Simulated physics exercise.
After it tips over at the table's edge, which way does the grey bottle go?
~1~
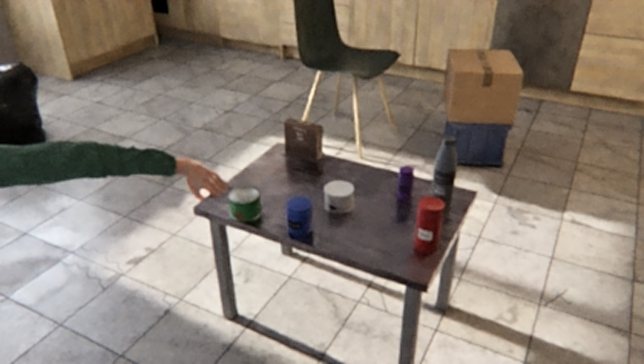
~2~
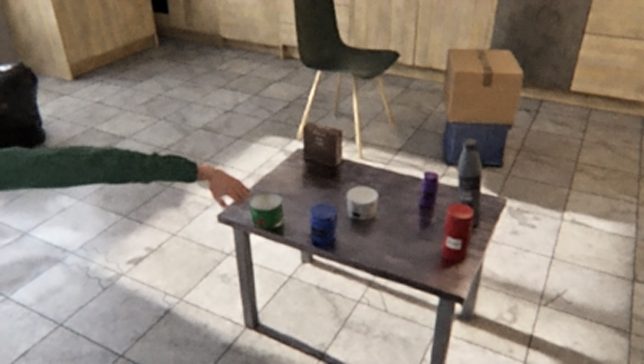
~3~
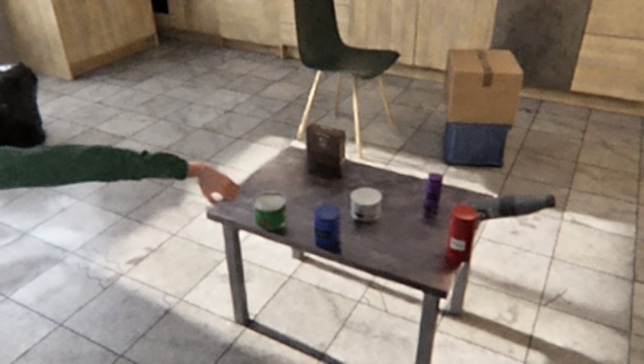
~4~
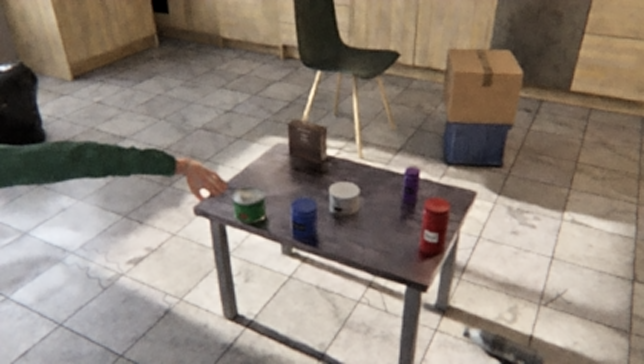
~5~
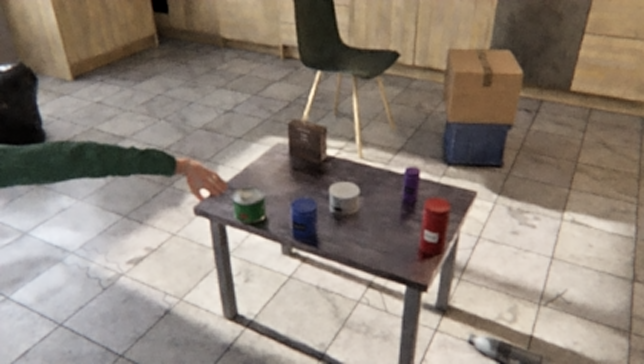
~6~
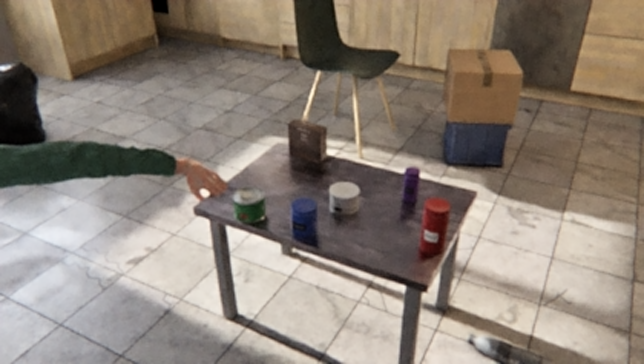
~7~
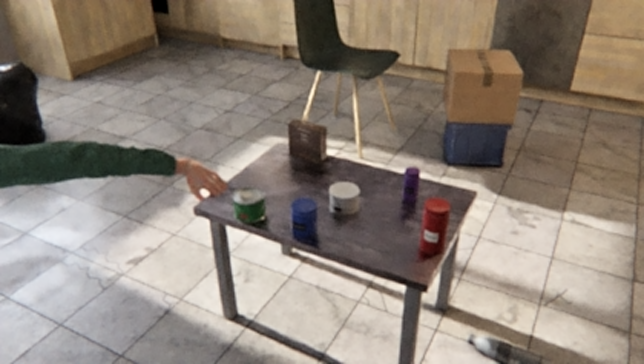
It moves down, dropping past the right side of the table to the floor.
To begin with, a grey bottle, a red jar, a purple shaker, a white tub, a blue jar, a green tub and a brown packet stand on a small dark table, with a green-sleeved arm reaching in from the left. The table slides a little to the right with the hand at its edge, carrying everything along upright. As it starts back to the left, the grey bottle tips over to the right at the table's edge. The bottle drops to the floor while the table returns. It ends lying at the lower right, with the other things still standing on the motionless table.
